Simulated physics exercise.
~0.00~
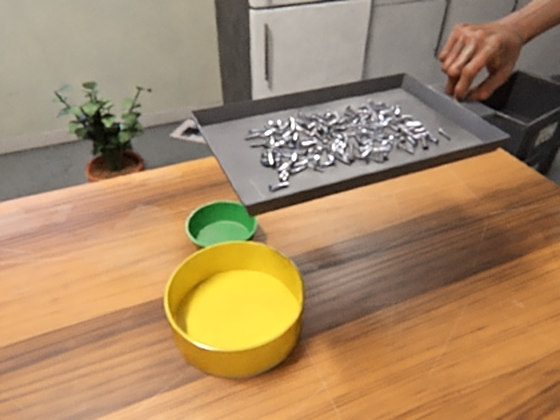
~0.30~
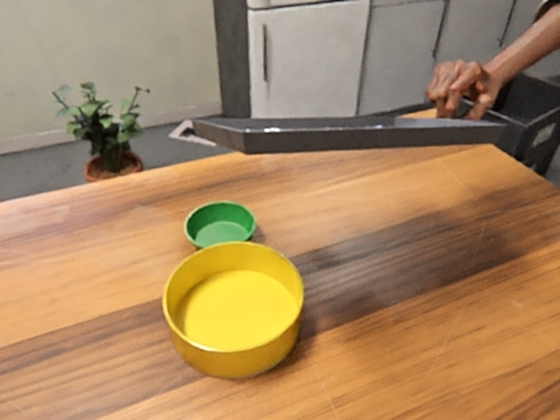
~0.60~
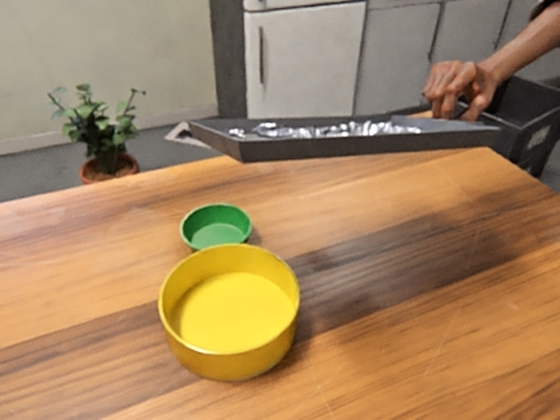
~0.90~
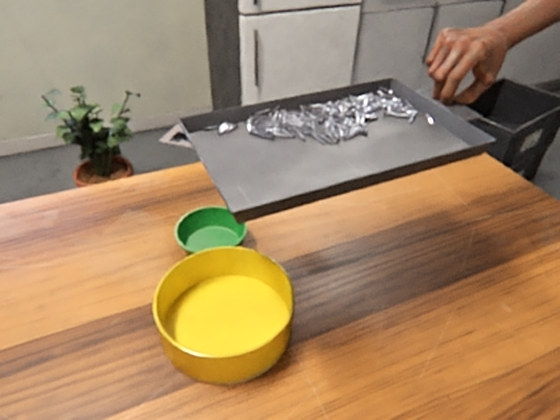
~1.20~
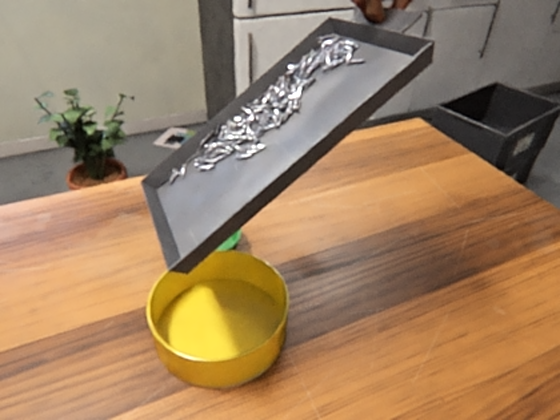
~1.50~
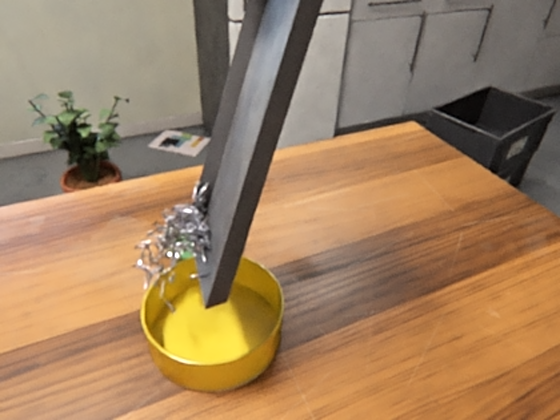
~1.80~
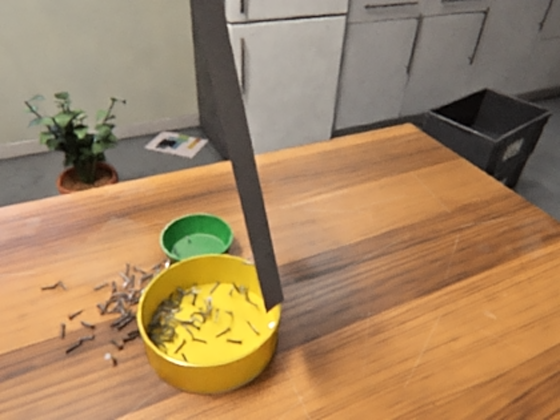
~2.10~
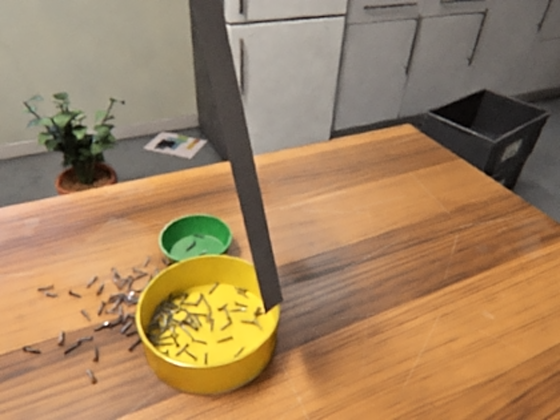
A dark grey tray of small steel screws is held by a hand above a wooden table, seen from slightly above, with a yellow pot in front and a small green dish behind it. A potted plant, pale cabinets and a black bin stand beyond. The tray tips partway, then comes back level with its load still aboard. It then tilts steeply, its low side to the left, and the screws slide off in a clump over the pot. The tray ends past upright, with many screws in the yellow pot and many others scattered on the table to its left.
